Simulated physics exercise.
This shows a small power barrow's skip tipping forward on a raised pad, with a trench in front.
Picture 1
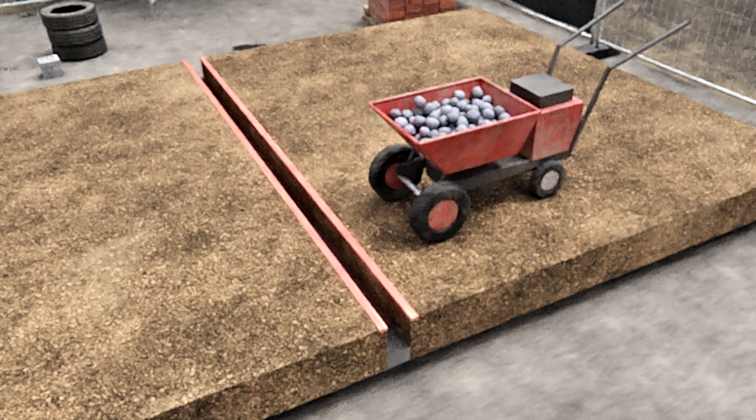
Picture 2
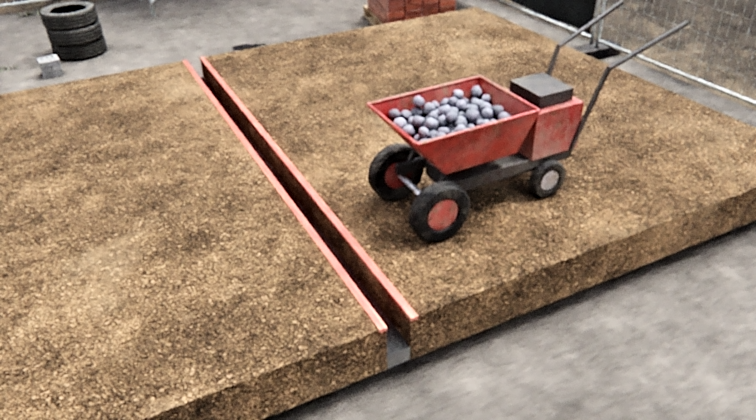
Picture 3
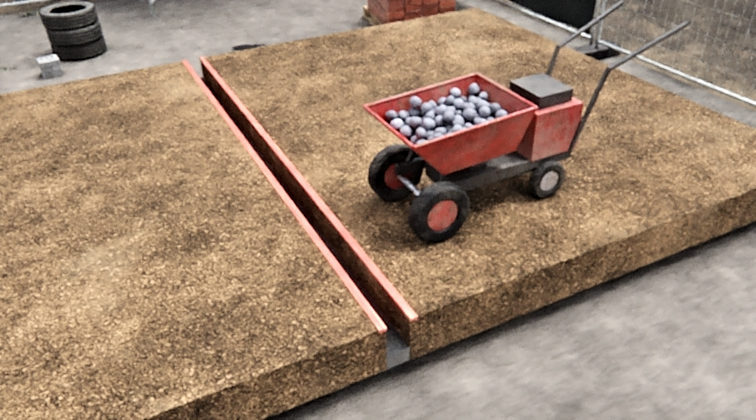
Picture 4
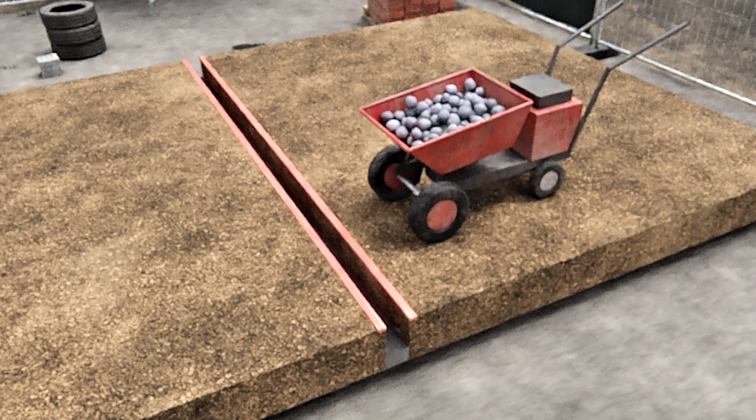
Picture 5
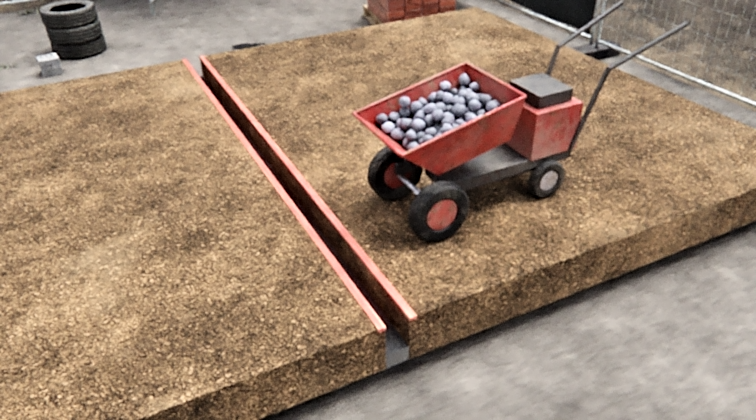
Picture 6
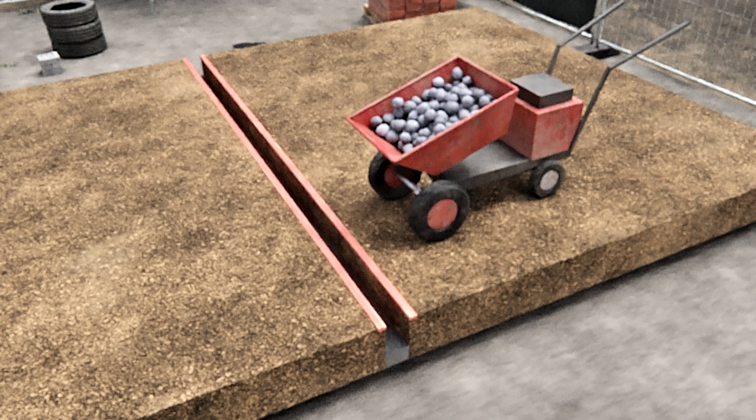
The red skip of a small barrow tilts forward toward a narrow trench, carrying round grey cobbles.
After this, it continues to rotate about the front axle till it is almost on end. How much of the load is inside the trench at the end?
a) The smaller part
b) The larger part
The answer is a.
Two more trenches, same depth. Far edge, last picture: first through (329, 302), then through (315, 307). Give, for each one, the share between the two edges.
The first try gives 90 percent, then the second gives 100 percent.
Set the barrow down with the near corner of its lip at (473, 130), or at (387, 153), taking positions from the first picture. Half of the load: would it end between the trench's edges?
The first place leaves the lesser portion between the edges, the second place the lesser portion.
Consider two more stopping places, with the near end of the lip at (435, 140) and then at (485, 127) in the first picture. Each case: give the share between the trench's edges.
Close to 50 in a hundred, and close to 40 in a hundred.
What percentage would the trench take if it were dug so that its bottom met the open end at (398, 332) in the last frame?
Estimate: Approx. 20 %.
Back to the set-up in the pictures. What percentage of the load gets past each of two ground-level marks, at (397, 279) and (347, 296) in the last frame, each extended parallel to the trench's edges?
Result, first then second: 100 %, 60 %.
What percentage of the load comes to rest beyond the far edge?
I'd put it at around 65 percent.
Soon after the last picture, skip tipped steeply; all in the skip.
A little later, skip tipped right over; about two thirds in the skip; a small part in or heaped over the trench; about a quarter beyond it; a stray few falling.
Later still, skip tipped right over; a small part in the skip; about a quarter in or heaped over the trench; about two thirds beyond it.
By the end, skip tipped right over; a stray few in the skip; about a third in or heaped over the trench; about two thirds beyond it.
